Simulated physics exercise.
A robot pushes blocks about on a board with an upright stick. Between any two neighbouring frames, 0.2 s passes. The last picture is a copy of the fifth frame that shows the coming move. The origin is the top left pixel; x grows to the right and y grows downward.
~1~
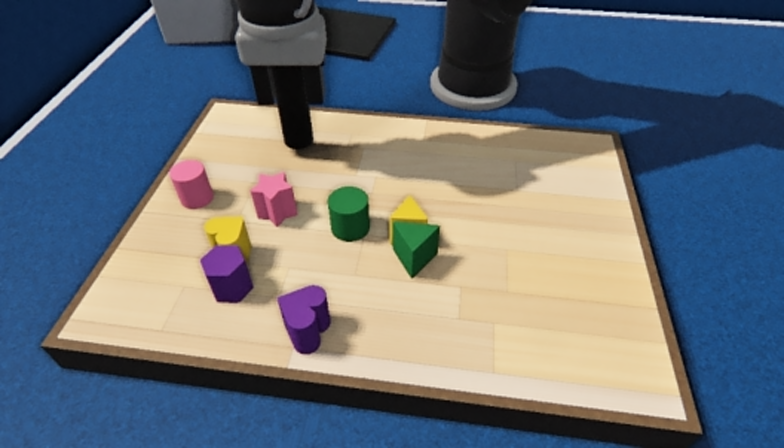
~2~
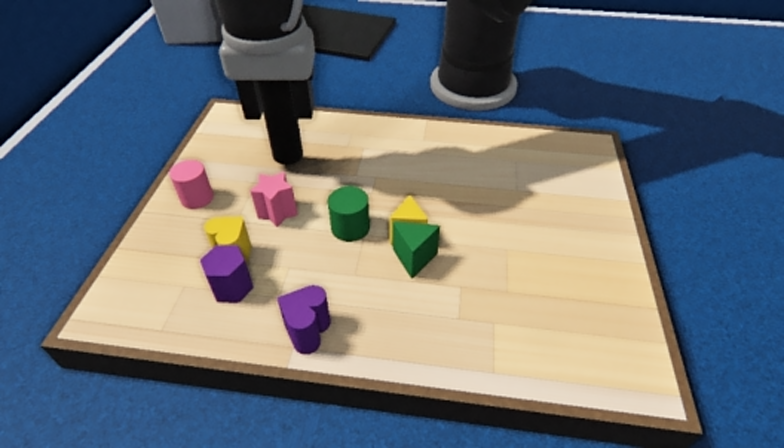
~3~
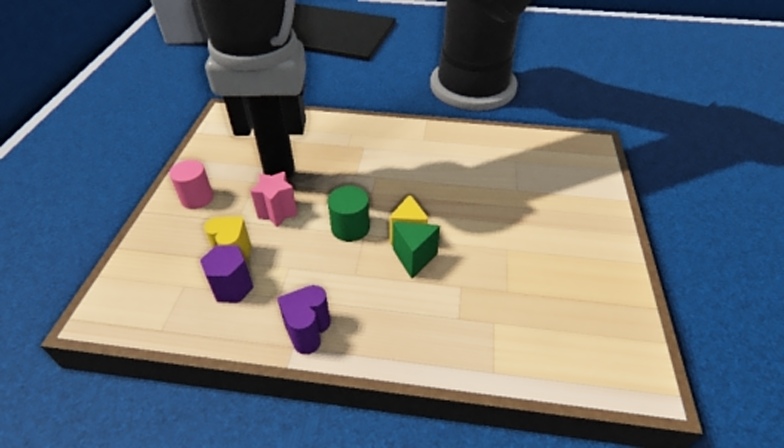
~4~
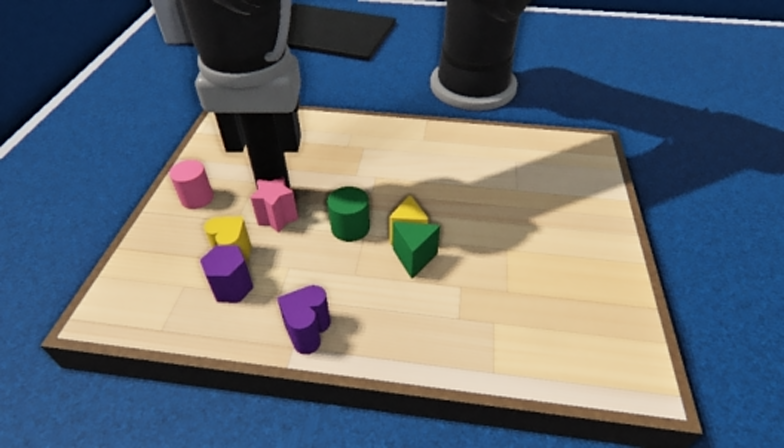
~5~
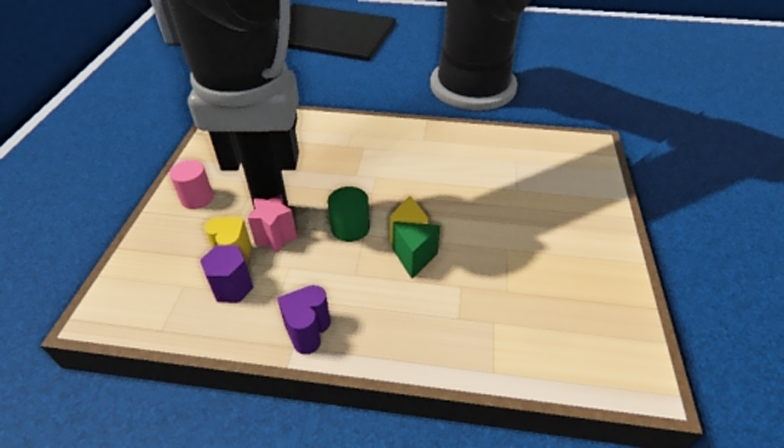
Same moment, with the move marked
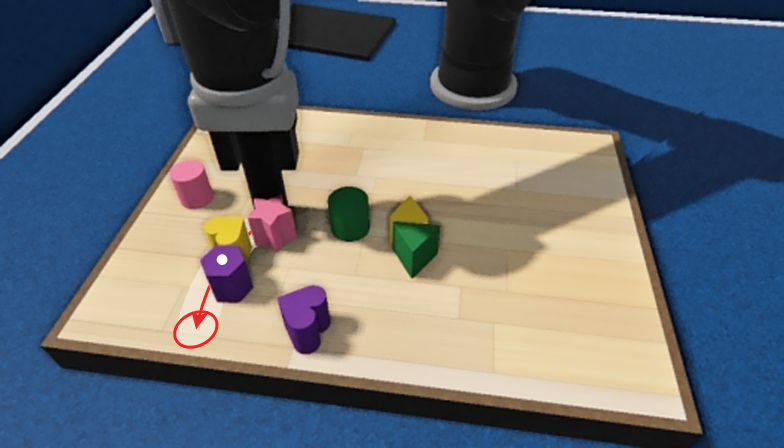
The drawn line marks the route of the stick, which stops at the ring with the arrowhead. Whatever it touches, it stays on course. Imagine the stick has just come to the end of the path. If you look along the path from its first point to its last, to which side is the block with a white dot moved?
Its sideways move is to the left.
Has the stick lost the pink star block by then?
Answer: Yes.
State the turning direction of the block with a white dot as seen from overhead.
I'd predict that, seen from above, the block with a white dot rotates counter-clockwise.
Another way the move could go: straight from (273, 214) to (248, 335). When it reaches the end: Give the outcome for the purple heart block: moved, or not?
The block you're asking about gets moved.
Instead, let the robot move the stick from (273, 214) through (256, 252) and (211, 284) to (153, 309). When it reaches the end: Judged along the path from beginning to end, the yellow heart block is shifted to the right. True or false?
The statement is correct.
Path on the board, from (273, 214) over (238, 244) and (211, 282) to (196, 329); the dot is on the purple hexagon.
What follows on the original path. One third of the way, stick at (235, 236); purple hexagon at (214, 272), turned 35° anticlockwise; yellow heart block at (210, 241), turned 15° clockwise; pink star block at (264, 223), turned 50° anticlockwise.
Two thirds of the way, stick at (208, 274); purple hexagon at (213, 284), turned 60° anticlockwise; yellow heart block at (169, 278), turned 40° clockwise; pink star block at (264, 223), turned 55° anticlockwise.
At the end, stick at (192, 321); purple hexagon at (220, 314), turned 135° anticlockwise; yellow heart block at (141, 304), turned 80° clockwise; pink star block at (264, 223), turned 55° anticlockwise; green cylinder in place.
